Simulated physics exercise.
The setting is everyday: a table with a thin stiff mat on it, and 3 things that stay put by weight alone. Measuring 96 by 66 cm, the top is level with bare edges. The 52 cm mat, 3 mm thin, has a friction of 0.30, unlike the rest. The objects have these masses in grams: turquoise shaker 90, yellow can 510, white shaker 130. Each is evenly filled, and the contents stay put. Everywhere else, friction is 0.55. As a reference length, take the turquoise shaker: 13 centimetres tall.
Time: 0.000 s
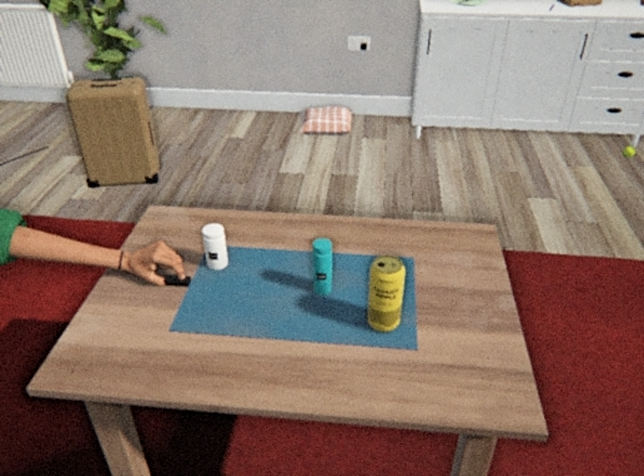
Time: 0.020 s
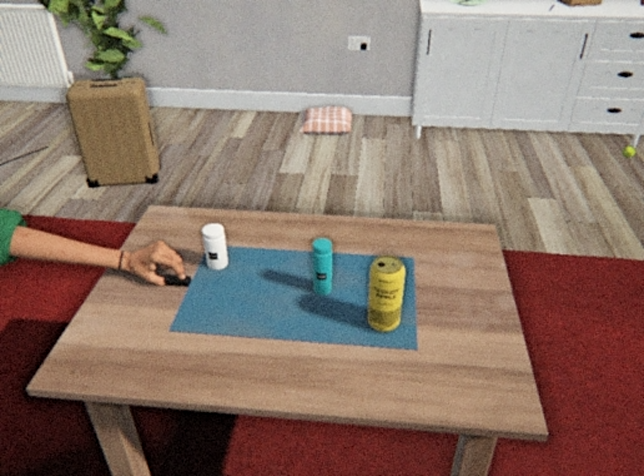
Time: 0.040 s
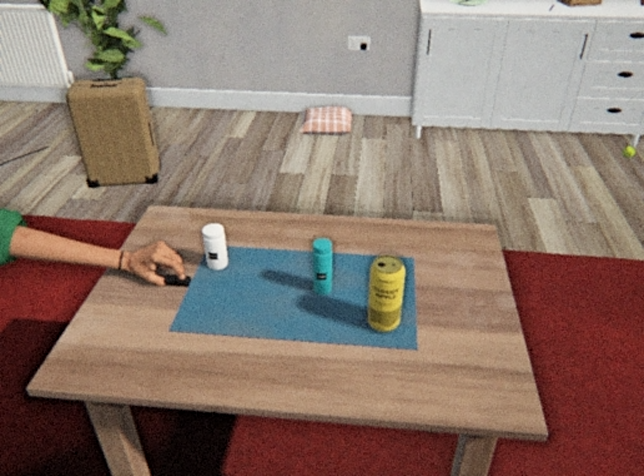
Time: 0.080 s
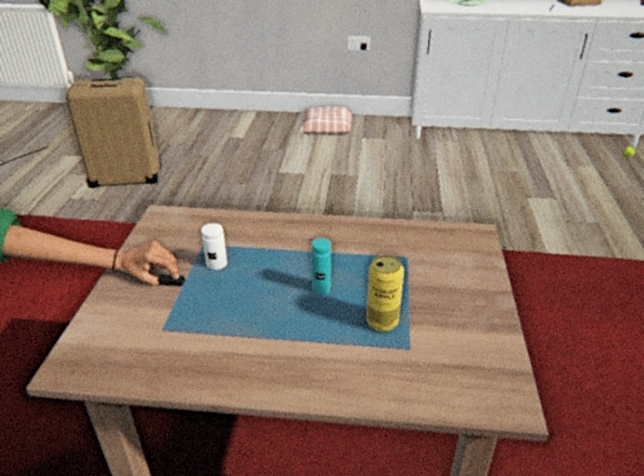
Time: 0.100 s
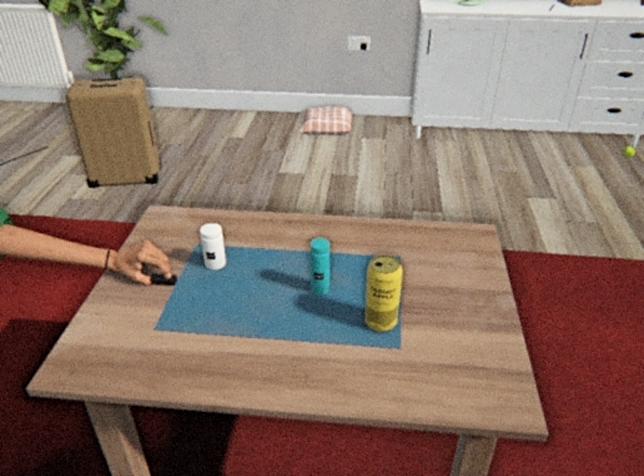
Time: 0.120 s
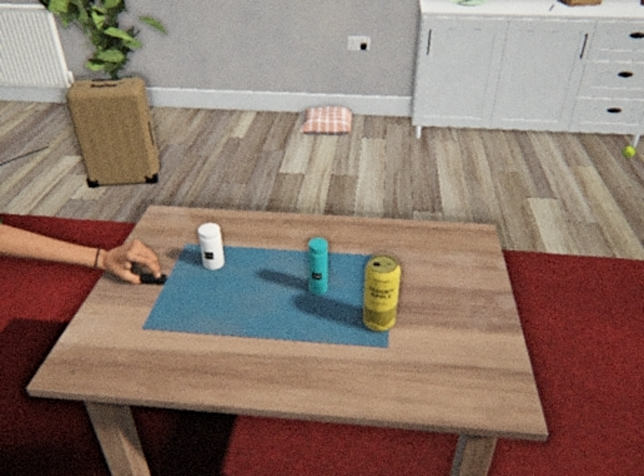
A blue mat lies on a wooden table in a room with a red rug and plank floor, seen from slightly above by a still camera. On it stand a white shaker at the left, a turquoise shaker near the middle and a yellow can at the right. After resting still, a hand at the left edge draws the mat slowly leftward, the three containers shifting only slightly left as it slides beneath them.
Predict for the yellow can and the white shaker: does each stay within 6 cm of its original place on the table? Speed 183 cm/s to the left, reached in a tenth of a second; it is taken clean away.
Yellow can: Yes, it stays close. White shaker: No, it goes further.
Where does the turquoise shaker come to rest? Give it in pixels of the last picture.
Rest position, about (245, 278) px.
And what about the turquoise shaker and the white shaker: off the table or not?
The turquoise shaker stays within bounds; the white shaker winds up out of bounds.
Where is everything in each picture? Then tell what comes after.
Mat out by 0 cm; yellow can (386, 295); white shaker (215, 247), in the first picture.
Mat out by 0 cm; turquoise shaker (322, 267), in the second picture.
Mat out by 0 cm; turquoise shaker (322, 267), in the third picture.
Mat out by 1 cm; turquoise shaker (321, 267), in the fourth picture.
Mat out by 3 cm; turquoise shaker (320, 267), in the fifth picture.
Mat out by 6 cm; yellow can (381, 294); white shaker (211, 246), in the sixth picture.
By 0.32 s, mat out by 42 cm; white shaker tilted 6° near (167, 243); yellow can tilted 5° near (369, 294); turquoise shaker tilted 9°.
By 0.52 s, mat out by 79 cm; white shaker now off the table; yellow can 3 cm from its spot near (371, 295); turquoise shaker on its side.
By 0.82 s, mat out by 101 cm; yellow can 3 cm from its spot near (372, 295); turquoise shaker on its side.
When it is over (1.7 s), off the table, white shaker; lying over on the table, turquoise shaker; yellow can within 6 cm of the start. End places, in pixels of the last picture, yellow can near (372, 295).
